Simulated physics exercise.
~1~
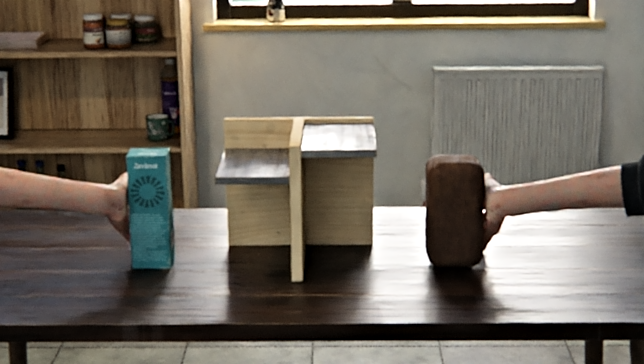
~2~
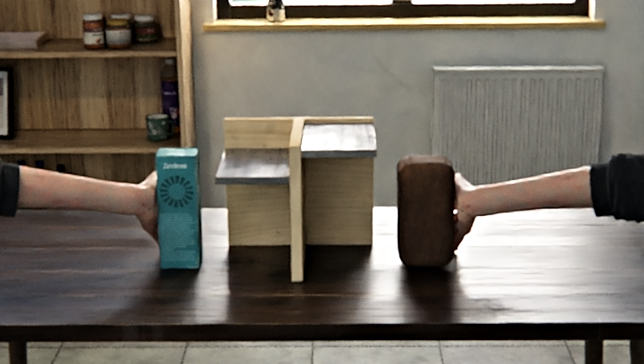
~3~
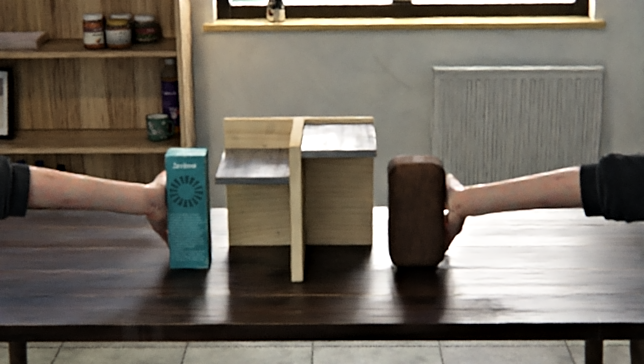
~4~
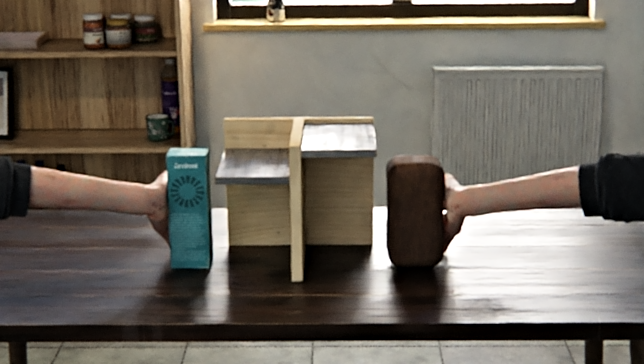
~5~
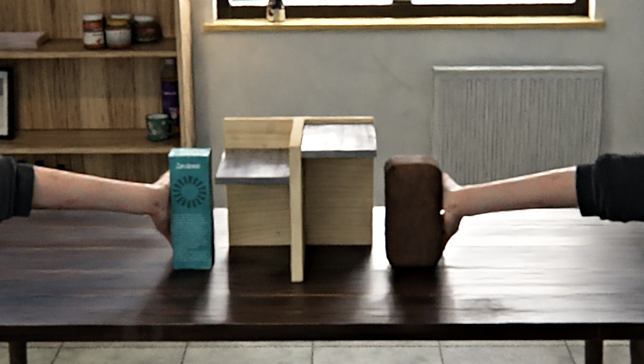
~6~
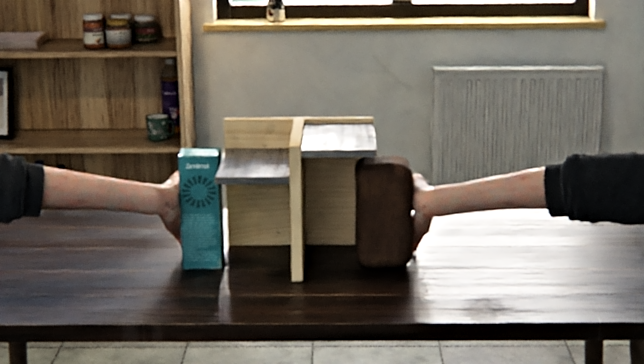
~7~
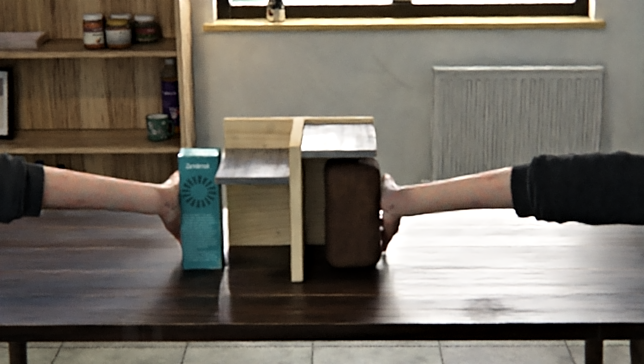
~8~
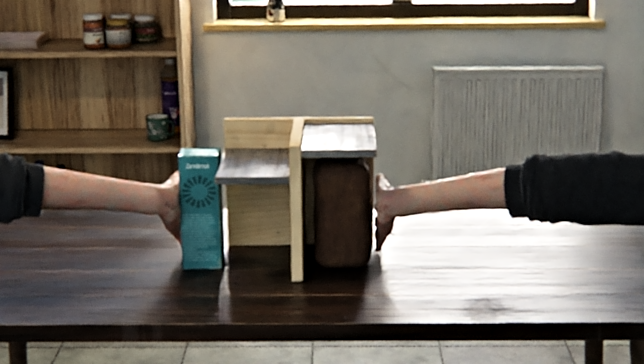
The clip shows two hands on a dark table pushing an upright turquoise carton and a brown loaf inward toward a small wooden rack with a low shelf on each side. The loaf slides under the right shelf, while the carton stops at the edge of the left one.
